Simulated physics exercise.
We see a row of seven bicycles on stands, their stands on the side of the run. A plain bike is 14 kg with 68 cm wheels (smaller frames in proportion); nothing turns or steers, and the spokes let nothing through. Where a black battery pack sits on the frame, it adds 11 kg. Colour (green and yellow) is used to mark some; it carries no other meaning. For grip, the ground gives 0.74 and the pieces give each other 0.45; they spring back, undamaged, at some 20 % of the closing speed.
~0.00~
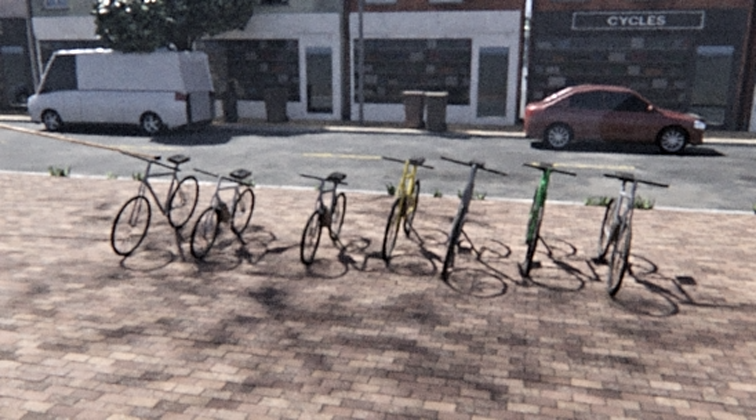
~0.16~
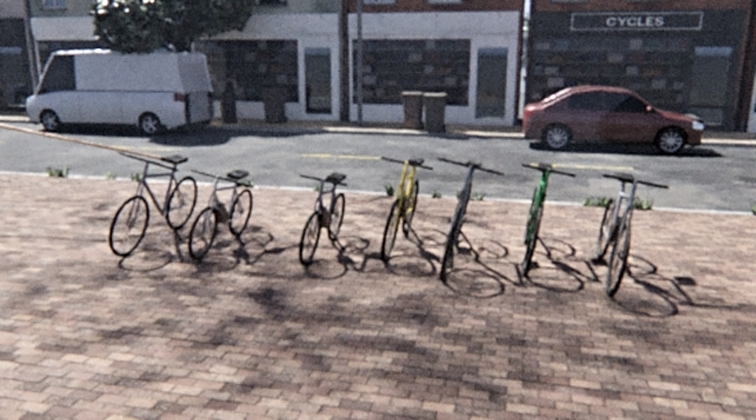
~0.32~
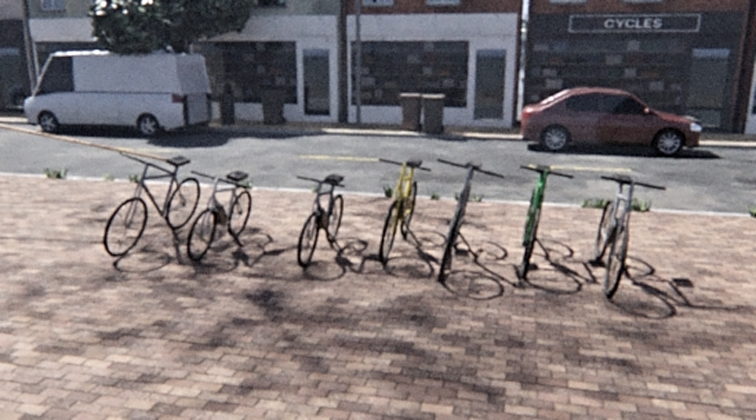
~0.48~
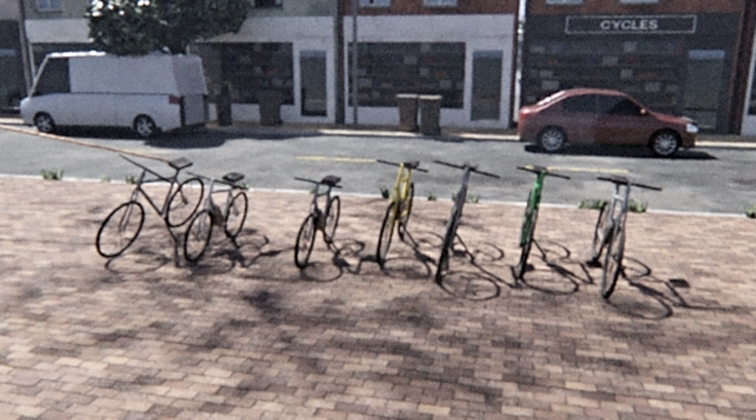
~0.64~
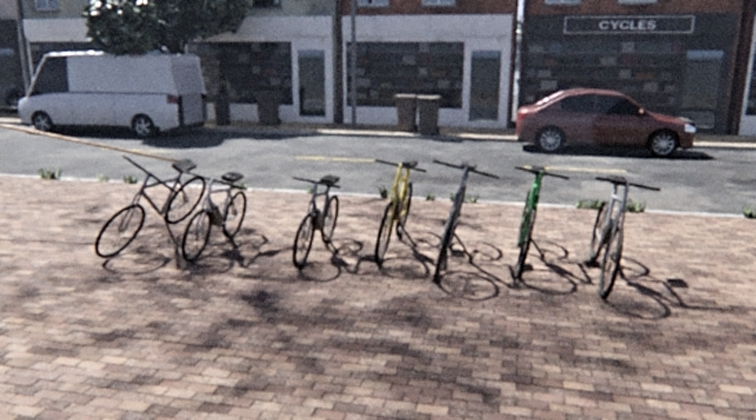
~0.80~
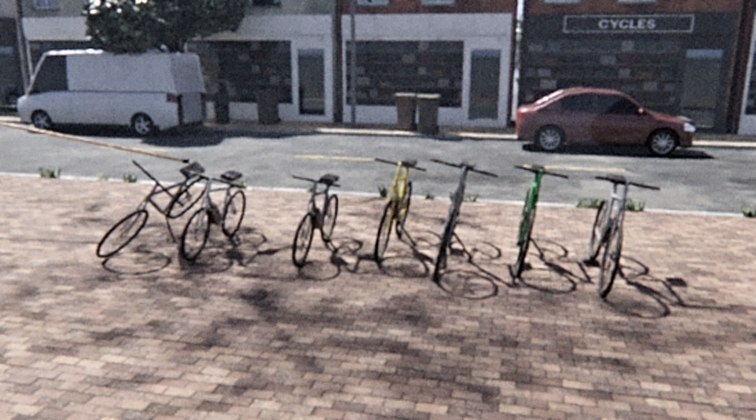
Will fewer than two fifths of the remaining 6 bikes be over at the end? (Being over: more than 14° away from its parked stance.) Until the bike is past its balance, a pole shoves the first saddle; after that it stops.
It stops before two fifths.
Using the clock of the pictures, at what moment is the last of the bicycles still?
Close to 2.0 s.
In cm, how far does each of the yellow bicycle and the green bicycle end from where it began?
For yellow it's roughly 0 cm, and for green it's roughly 0 cm.
After 1.12 s, none of the 6 other bicycles over, 1 disturbed.
After 1.56 s, 1 of the 6 other bicycles over.
At rest (2.3 s), 1 of the 6 other bicycles over; yellow bicycle unmoved; green bicycle unmoved. That is 17 per cent. Five left standing. As the last picture would show them, middles, yellow bicycle near (398, 202), green bicycle near (530, 211).
